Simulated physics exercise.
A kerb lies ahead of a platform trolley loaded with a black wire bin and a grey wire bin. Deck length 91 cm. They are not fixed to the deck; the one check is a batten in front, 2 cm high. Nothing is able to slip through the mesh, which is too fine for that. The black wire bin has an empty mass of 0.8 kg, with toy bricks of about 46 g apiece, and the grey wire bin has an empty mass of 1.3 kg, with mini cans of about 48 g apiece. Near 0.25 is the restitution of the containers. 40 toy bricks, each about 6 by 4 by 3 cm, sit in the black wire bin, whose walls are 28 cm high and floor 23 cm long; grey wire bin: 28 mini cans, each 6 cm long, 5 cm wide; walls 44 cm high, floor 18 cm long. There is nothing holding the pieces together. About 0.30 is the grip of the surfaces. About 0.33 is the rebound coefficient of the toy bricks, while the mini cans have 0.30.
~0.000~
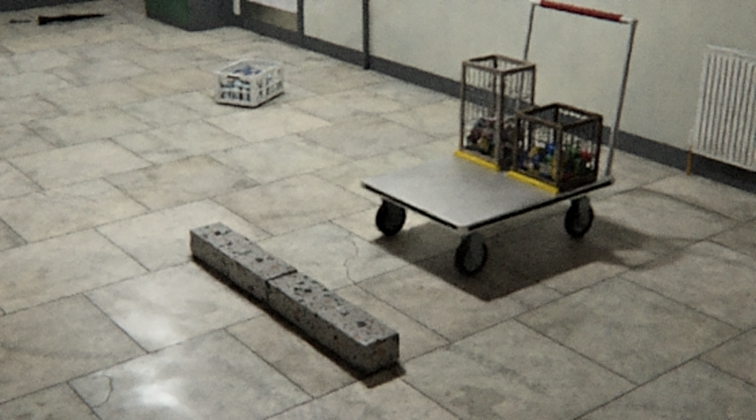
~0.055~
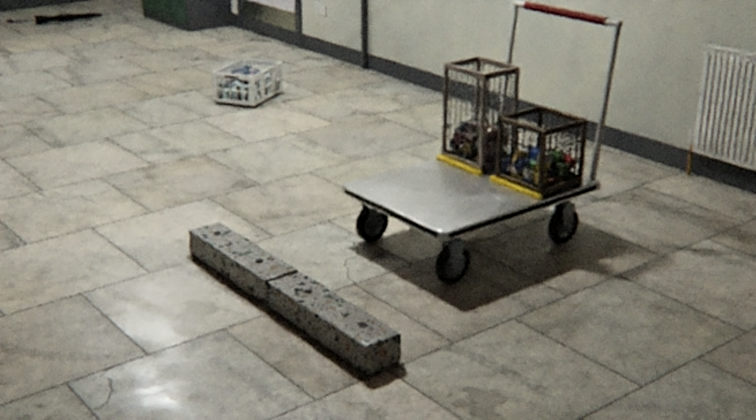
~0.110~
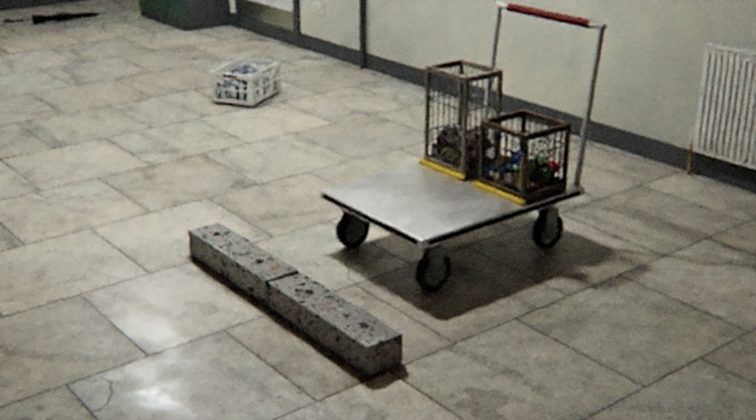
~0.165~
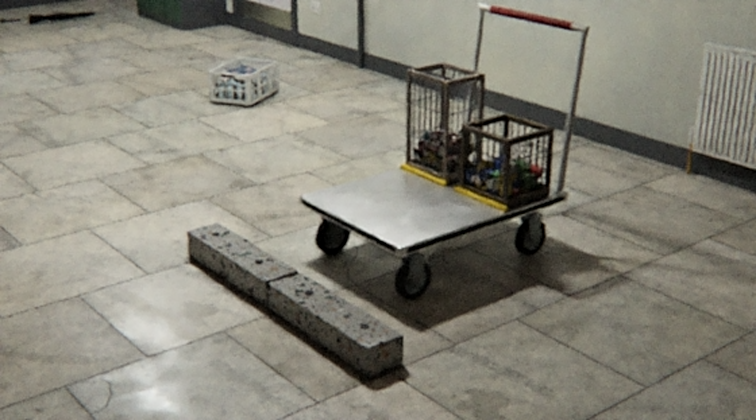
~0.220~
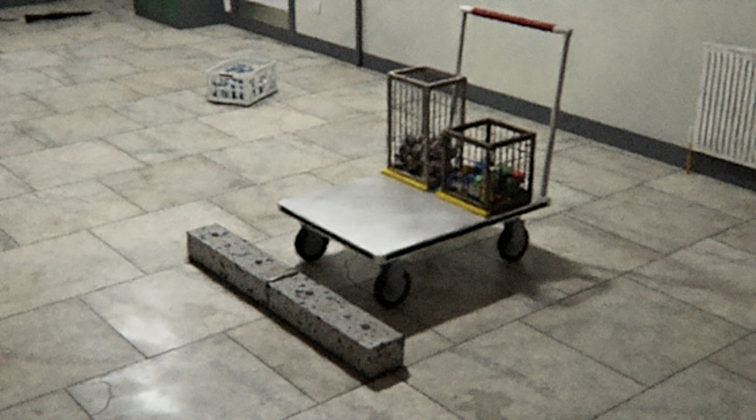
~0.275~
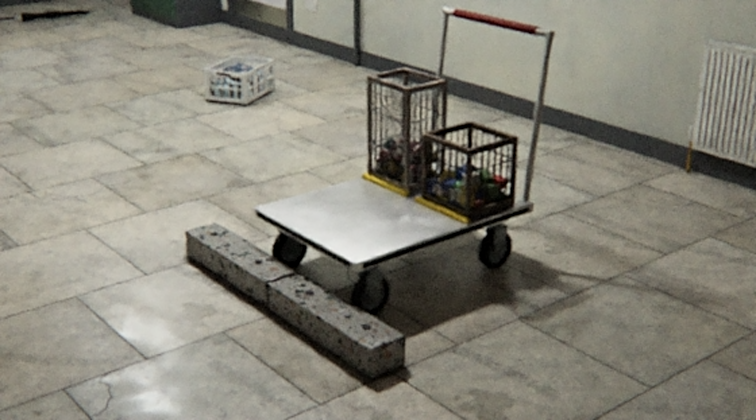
In a tiled room with pale walls, a flat trolley carrying two wire bins of small colourful items rolled steadily left toward a low speckled stone kerb, its load staying in place.
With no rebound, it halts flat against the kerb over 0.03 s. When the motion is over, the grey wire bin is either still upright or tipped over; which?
Result: Tipped.
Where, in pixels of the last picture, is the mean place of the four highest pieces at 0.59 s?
Their centre sits close to pixel (376, 147).
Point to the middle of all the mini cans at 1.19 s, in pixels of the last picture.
The middle is around (357, 184).
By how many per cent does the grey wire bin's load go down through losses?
It works out to roughly 5 percent.
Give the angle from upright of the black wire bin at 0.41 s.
I'd put the lean near 10°.
After 0.29 s, it starts to lose speed.
After 0.41 s, the black wire bin leans 11° with 0 of 40 out and the grey wire bin leans 25° with 0 of 28 out.
After 0.59 s, the black wire bin is upright with 0 of 40 out and the grey wire bin leans 67° with 0 of 28 out.
After 0.89 s, the black wire bin is upright with 0 of 40 out and the grey wire bin is down with 0 of 28 out.
Outcome (at 1.19 s), the black wire bin is upright with 0 of 40 out and the grey wire bin is down with 1 of 28 out. Greatest lean of the grey wire bin, 93°.
